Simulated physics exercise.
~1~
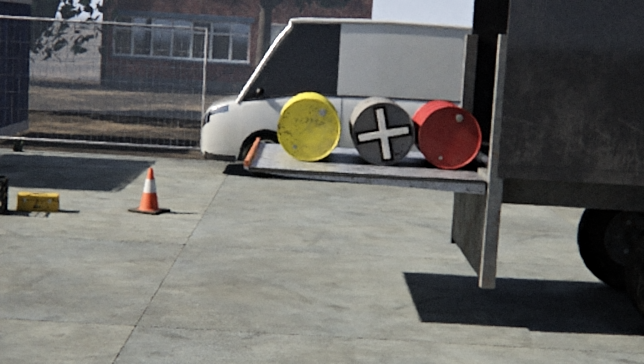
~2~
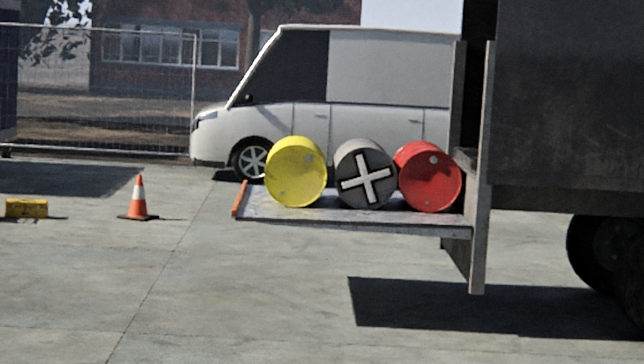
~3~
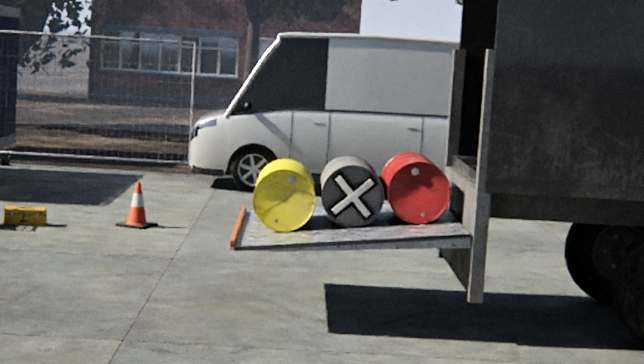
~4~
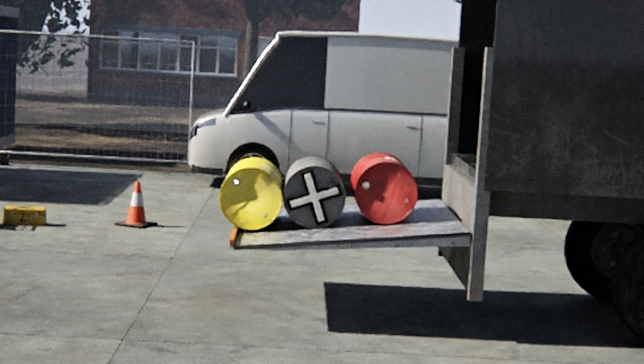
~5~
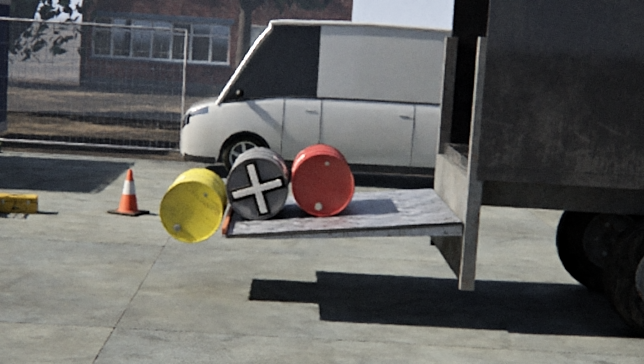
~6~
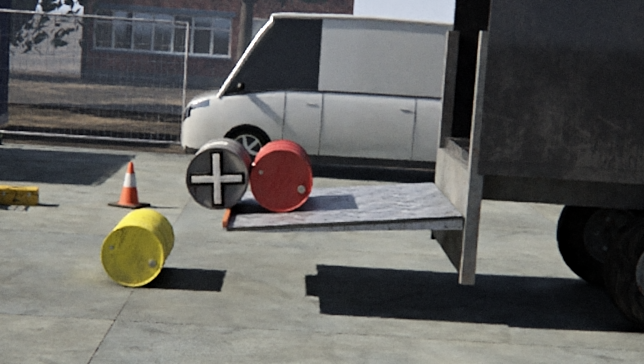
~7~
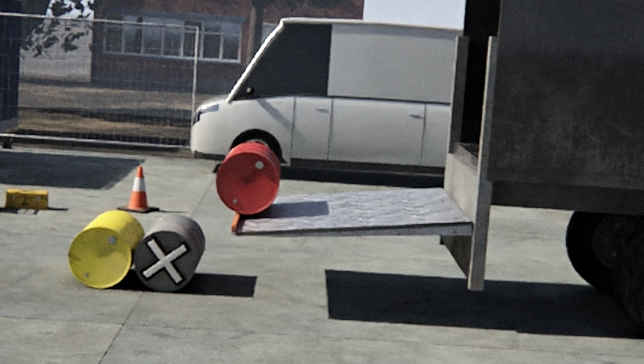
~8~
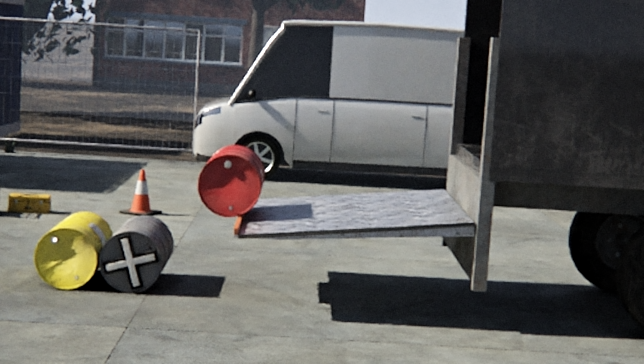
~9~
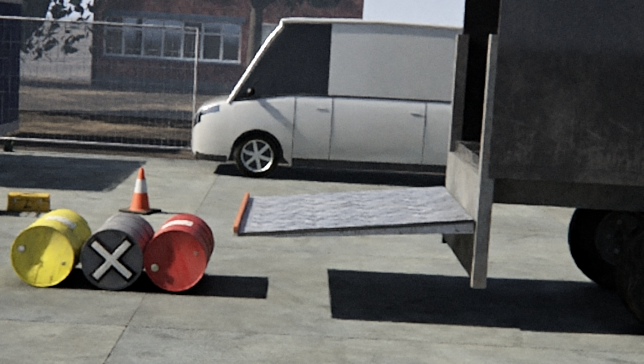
Three drums, yellow, black with a white cross, and red, rolled left down a lorry's lowered, tilting tail-lift and dropped over its edge one after another, yellow first and red last, ending up side by side on the ground near a traffic cone.
